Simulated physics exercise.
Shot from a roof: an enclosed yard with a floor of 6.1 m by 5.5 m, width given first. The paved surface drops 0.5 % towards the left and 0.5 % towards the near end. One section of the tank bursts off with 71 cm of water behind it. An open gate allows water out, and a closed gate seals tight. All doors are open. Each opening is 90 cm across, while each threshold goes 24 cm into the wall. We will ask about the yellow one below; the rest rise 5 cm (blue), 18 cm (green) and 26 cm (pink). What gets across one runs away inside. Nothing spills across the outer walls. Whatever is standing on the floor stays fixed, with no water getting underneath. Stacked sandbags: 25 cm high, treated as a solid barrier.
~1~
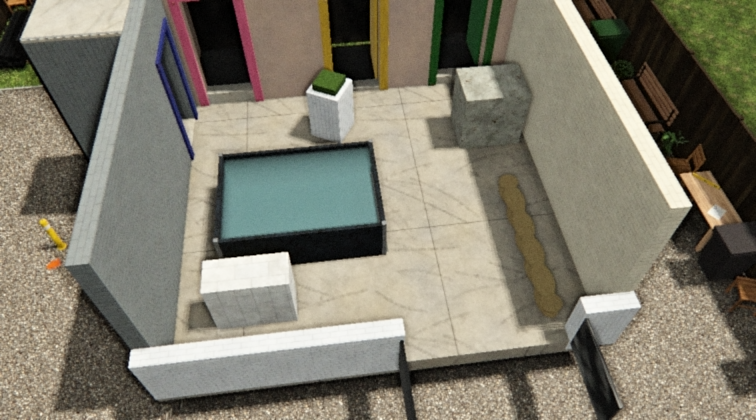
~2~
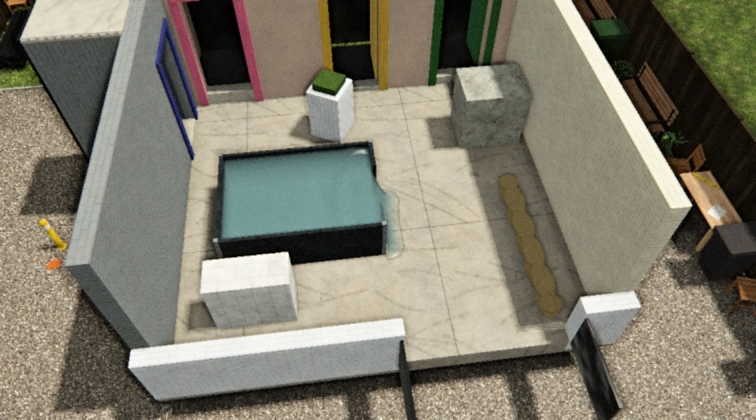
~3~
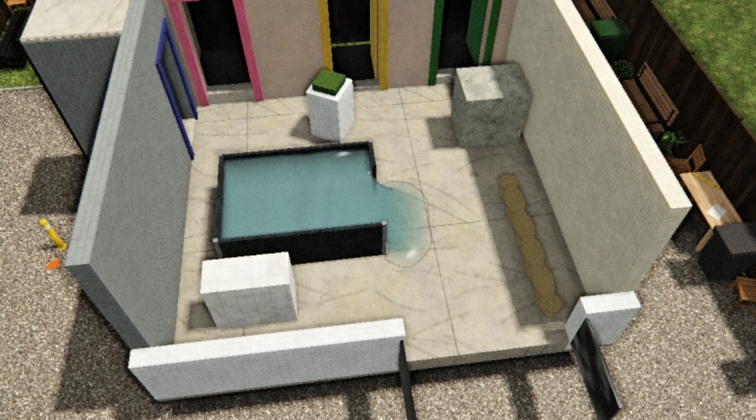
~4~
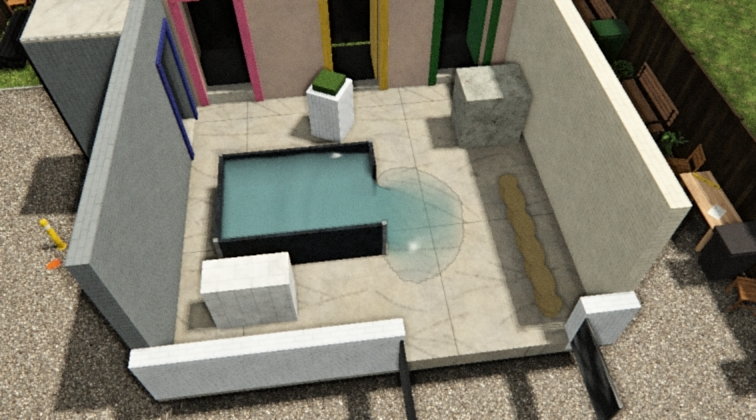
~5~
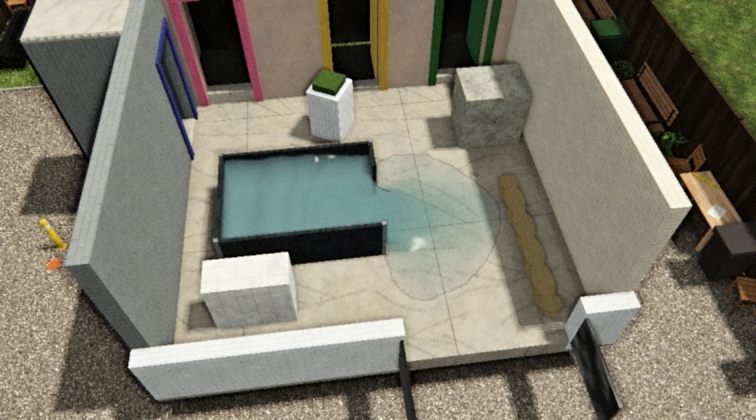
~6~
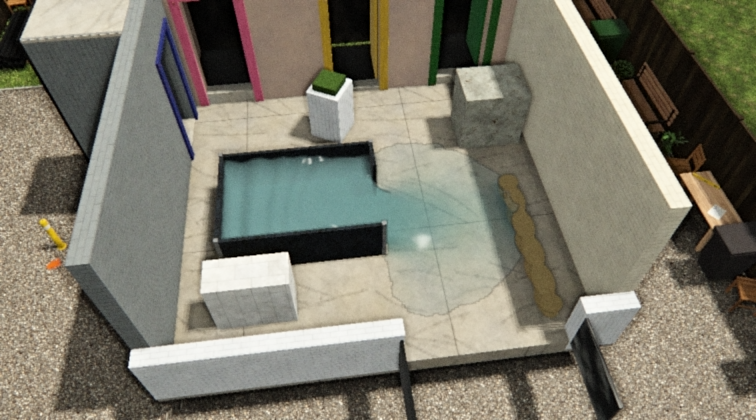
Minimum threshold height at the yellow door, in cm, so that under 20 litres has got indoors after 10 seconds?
Approx. 5.5 cm.
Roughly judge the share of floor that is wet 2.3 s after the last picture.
I'd say near 40 percent is wet.
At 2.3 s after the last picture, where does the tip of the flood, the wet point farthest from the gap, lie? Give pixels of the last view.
Roughly at (495, 82) in the last view.
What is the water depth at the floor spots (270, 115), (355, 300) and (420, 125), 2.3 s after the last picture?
The depths come to about 0, 0 and 3 cm.
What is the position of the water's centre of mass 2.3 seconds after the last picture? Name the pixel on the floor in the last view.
(397, 213).
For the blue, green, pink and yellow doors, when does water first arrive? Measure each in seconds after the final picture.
The blue door at 5.5 s, the green door at 1.4 s, the pink door at 4.5 s, the yellow door at 2.6 s.
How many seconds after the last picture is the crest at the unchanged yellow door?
Some 5.5 s, more or less.
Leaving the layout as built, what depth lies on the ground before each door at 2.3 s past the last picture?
Blue door 0 cm, green door 9 cm, pink door 0 cm, yellow door 0 cm.
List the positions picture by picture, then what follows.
In the first frame, the tank at (299, 191) is whole and still, 71 cm deep; the yellow door at (356, 49) is dry.
In the second frame, water pours out at (377, 213) and has run 0.3 m, to (395, 202); about 9 cm deep outside, 71 cm at the back.
In the third frame, the gap is at (377, 215), the front 0.8 m out at (424, 205); the back of the tank holds 71 cm.
In the fourth frame, the gap is at (377, 216), the front 1.4 m out at (458, 213); the back of the tank holds 71 cm.
In the fifth frame, the gap is at (377, 216), the front 2.0 m out at (494, 212); the back of the tank holds 71 cm.
In the sixth frame, water pours out at (377, 216) and has run 2.2 m, to (498, 178); about 6 cm deep outside, 66 cm at the back; the yellow door at (356, 49), 3.3 m from the gap, is still 2.0 m from the nearest water.
Then, 0.7 s after the last picture water covers 35 % of the floor, deepest (39 cm) near (385, 232); it has not reached the yellow door.
Then, 2.3 s after the last picture water covers 40 % of the floor, deepest (30 cm) near (491, 148); it has not reached the yellow door.
Then, 9.3 s after the last picture water covers 80 % of the floor, deepest (10 cm) near (588, 323); 6 cm at the yellow door, 5 litres in over its 8 cm threshold.
At the yellow door as built, the water peaked near 11 cm, 5.5 s after the last picture.
With a threshold of 4.5 cm, 33 litres would have come in within the 10 s; with 6.5 cm, 13 litres. So under 20 litres takes about 5.5 cm.
